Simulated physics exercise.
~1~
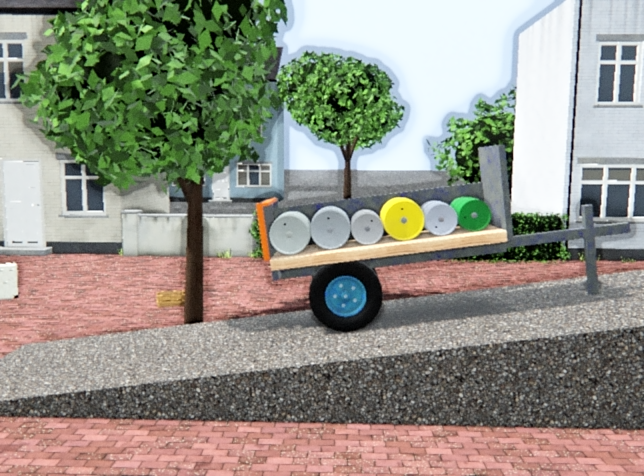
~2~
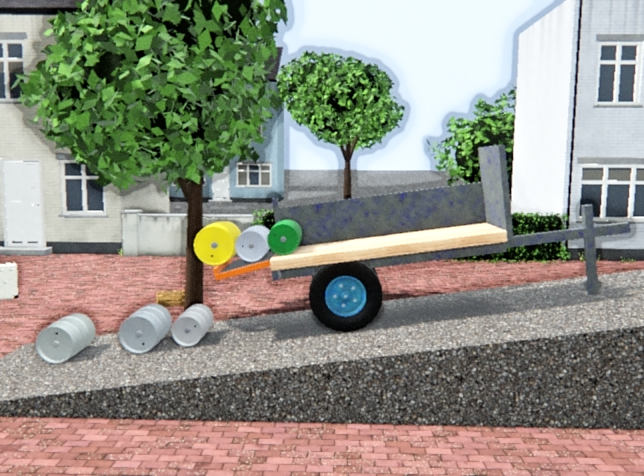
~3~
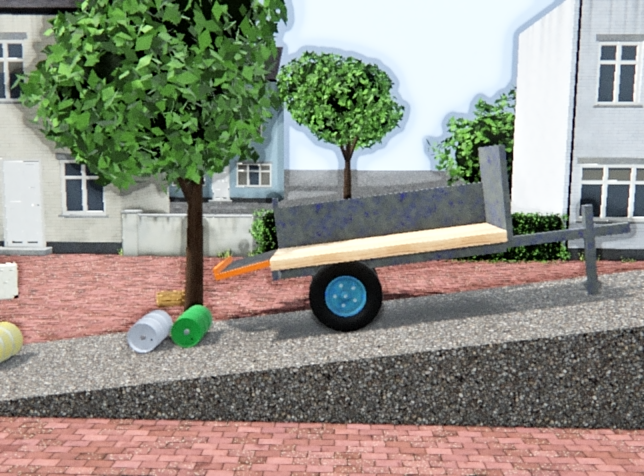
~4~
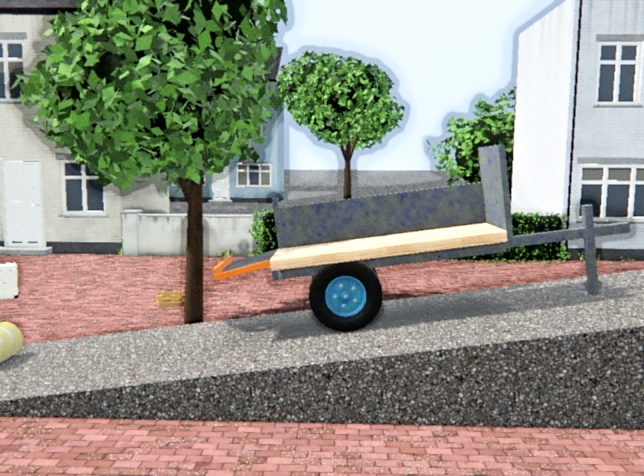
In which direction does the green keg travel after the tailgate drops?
The green keg moves to the left, rolling along the trailer bed and off its open end onto the slope.
